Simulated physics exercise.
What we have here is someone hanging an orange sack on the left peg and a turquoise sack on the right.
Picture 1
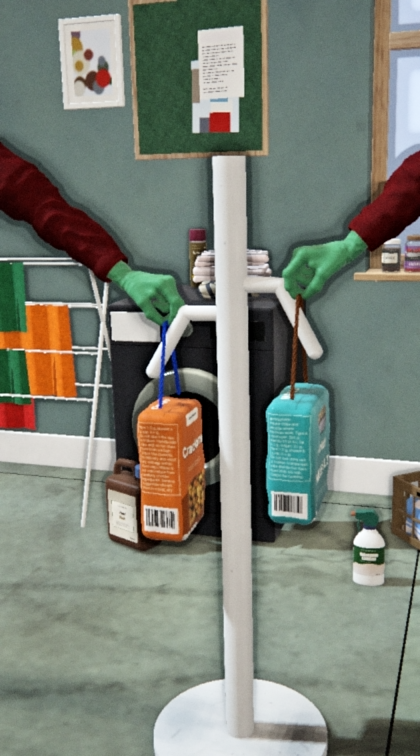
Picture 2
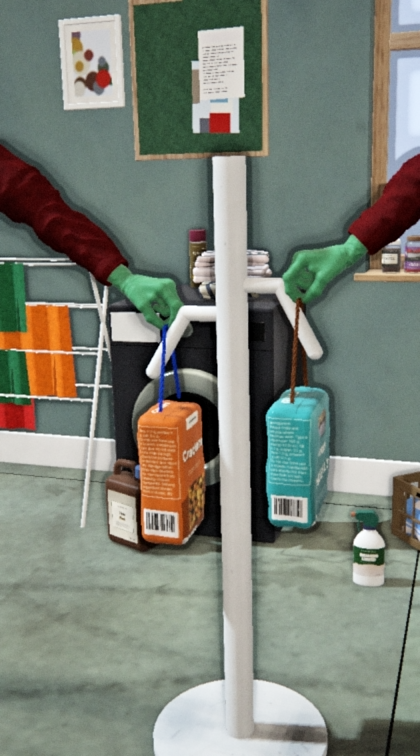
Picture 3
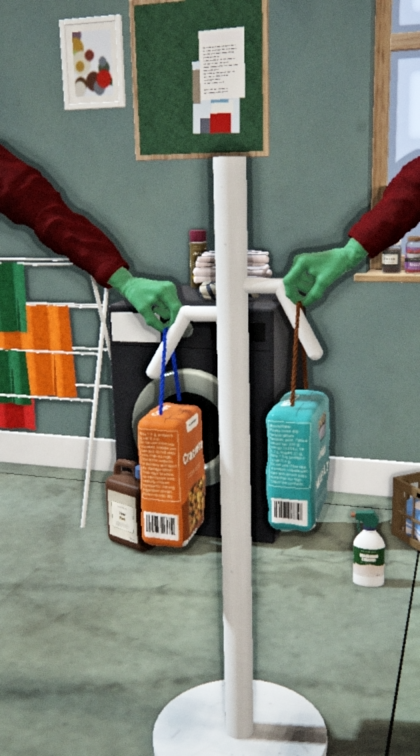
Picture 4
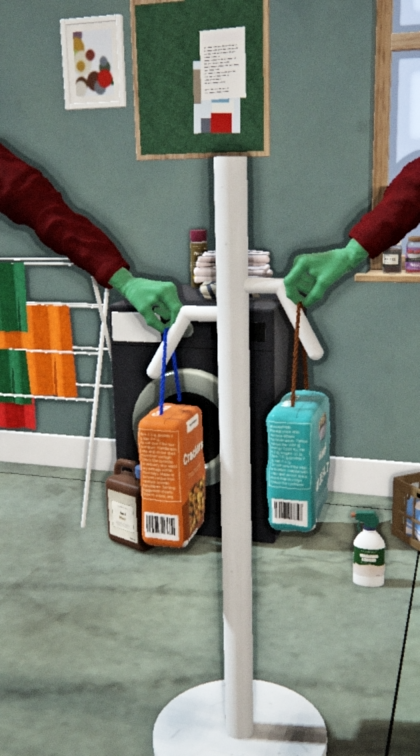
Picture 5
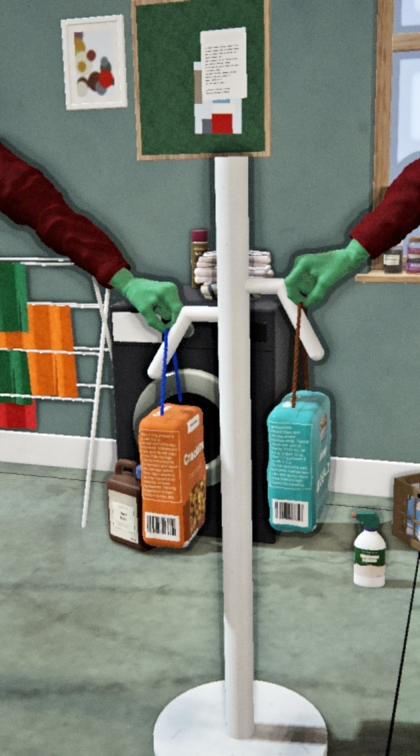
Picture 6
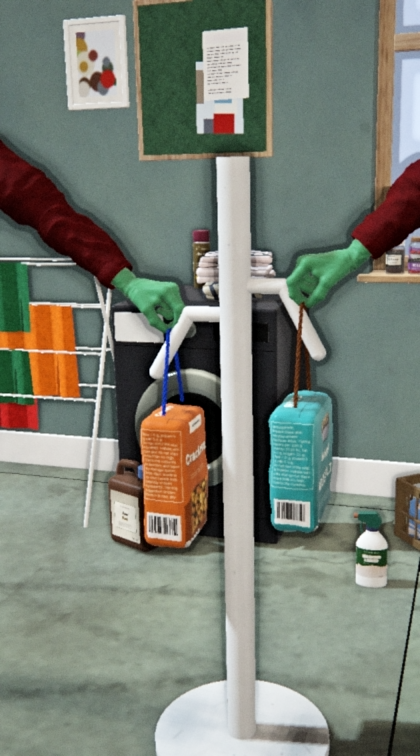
The video shows two green hands in dark red sleeves holding an orange sack on a blue cord and a turquoise sack on a brown cord beside a white stand's sloping pegs, with the sacks barely moving.
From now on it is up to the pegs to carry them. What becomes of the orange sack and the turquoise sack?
My prediction: The orange sack falls away. The turquoise sack falls away.
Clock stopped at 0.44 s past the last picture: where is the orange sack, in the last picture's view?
At about (196, 676).
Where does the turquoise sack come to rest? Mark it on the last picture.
End point approx. (243, 703) px.
Then, 0.44 s on from there, orange sack on the floor near (196, 676); turquoise sack on the floor near (290, 700).
Then, 0.72 s on from there, orange sack on the floor near (233, 687); turquoise sack on the floor near (248, 700).
In the end, orange sack on the floor near (238, 691); turquoise sack on the floor near (243, 703). The orange sack slips off its peg and the turquoise sack drops to the floor.
